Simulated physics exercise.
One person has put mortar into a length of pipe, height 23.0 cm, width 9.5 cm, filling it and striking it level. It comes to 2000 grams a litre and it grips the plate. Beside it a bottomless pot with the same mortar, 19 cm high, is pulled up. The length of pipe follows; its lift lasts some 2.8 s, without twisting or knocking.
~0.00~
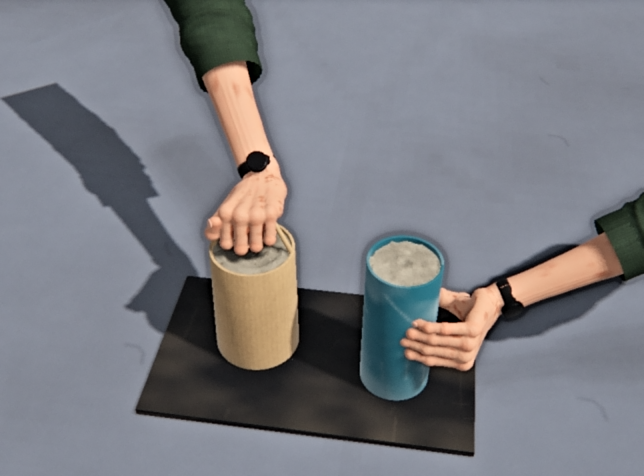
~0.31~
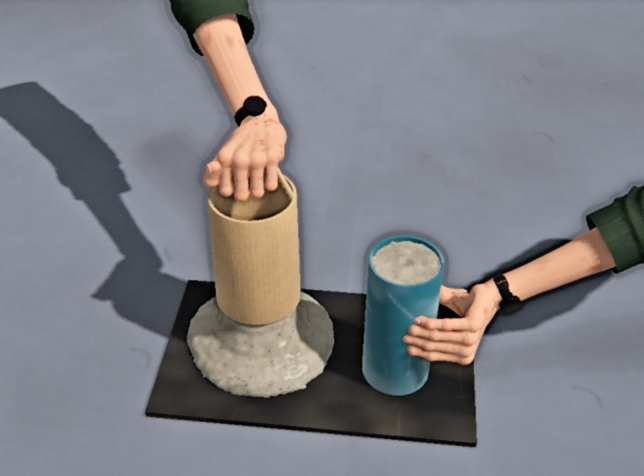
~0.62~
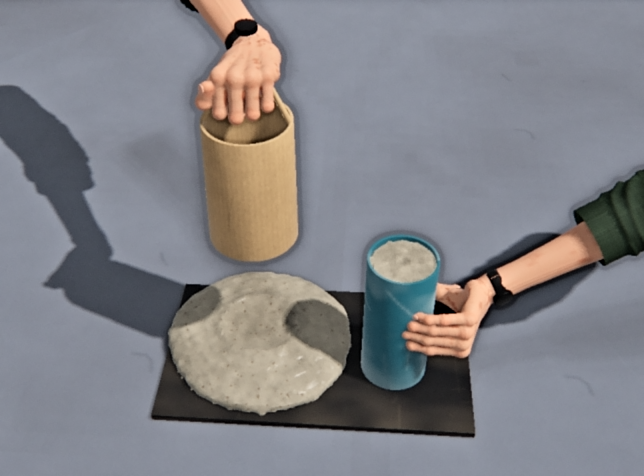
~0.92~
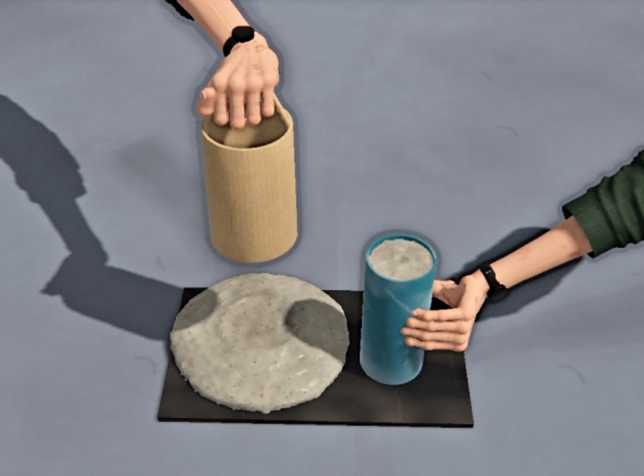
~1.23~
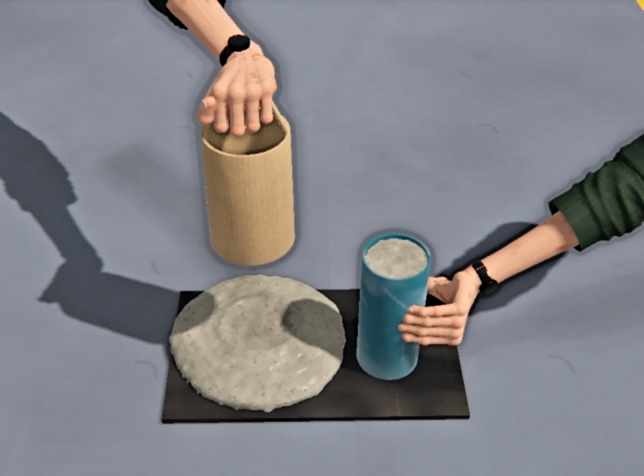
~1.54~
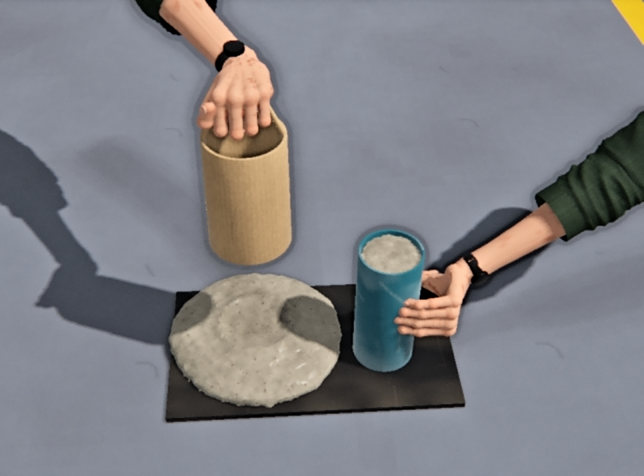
A hand lifts the tan tube, and grey mortar spreads beside the held blue tube.
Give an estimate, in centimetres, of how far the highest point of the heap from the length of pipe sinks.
It sinks by roughly 16 centimetres.
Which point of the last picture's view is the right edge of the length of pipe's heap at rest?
Roughly at pixel (455, 353).
After 2.2 s, the length of pipe is up 4.9 cm; the mortar has come down 7.3 cm to 16 cm and is 20 cm wide.
After 2.9 s, the length of pipe is up 14 cm; the mortar has come down 16 cm to 7.1 cm and is 25 cm wide.
After 3.6 s, the length of pipe is up 23 cm; the mortar has come down 16 cm to 7.1 cm and is 25 cm wide.
After 4.5 s, the length of pipe is clear; the mortar has come down 16 cm to 7.1 cm and is 25 cm wide.
After 5.0 s, at rest, the length of pipe is clear; the mortar has come down 16 cm to 7.1 cm and is 25 cm wide.
